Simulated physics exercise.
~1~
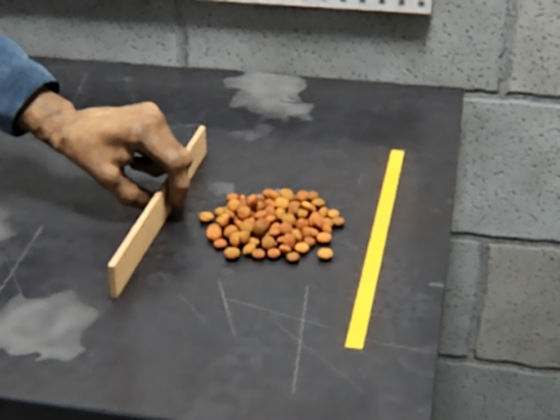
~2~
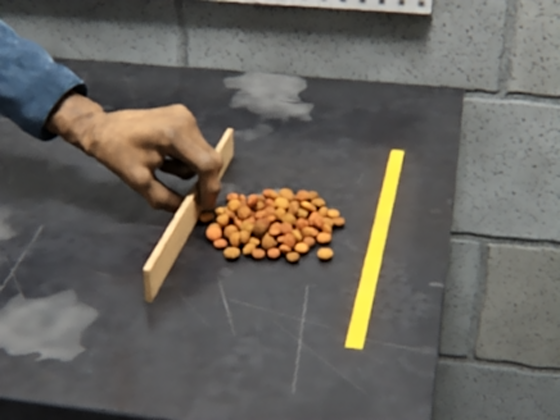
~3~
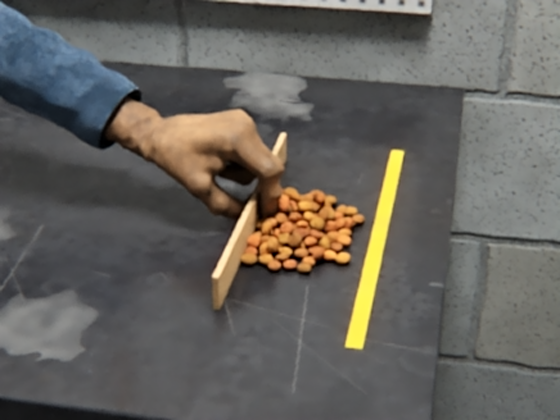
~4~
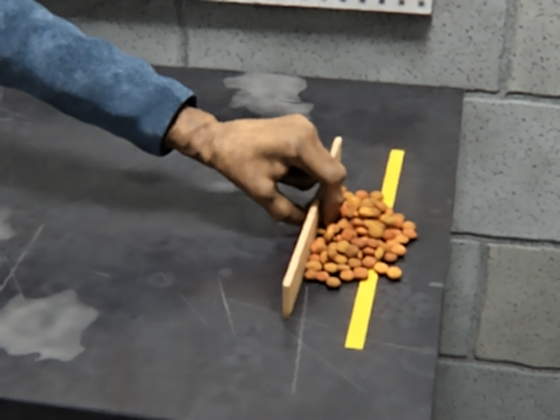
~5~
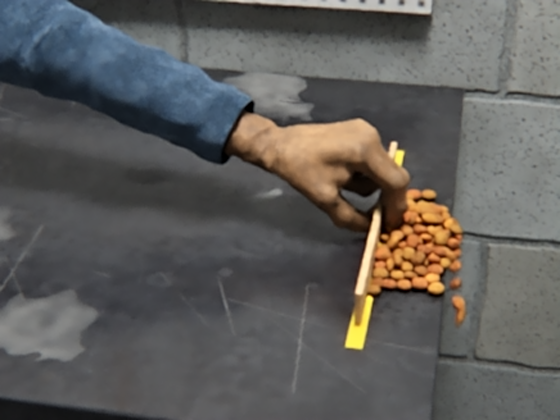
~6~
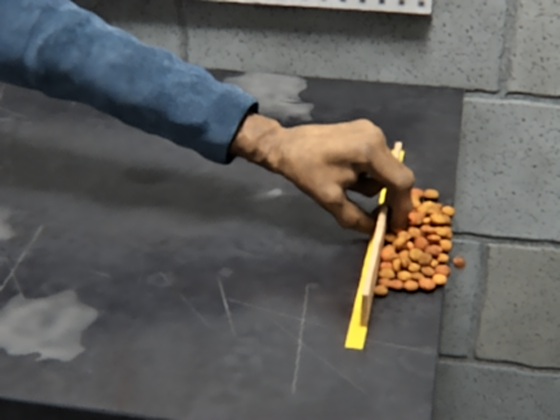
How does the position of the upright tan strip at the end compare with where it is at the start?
At the start the strip stands to the left of the heap, well away from the yellow tape. By the end it is much farther right, standing at the tape with the remaining heap just to its right.
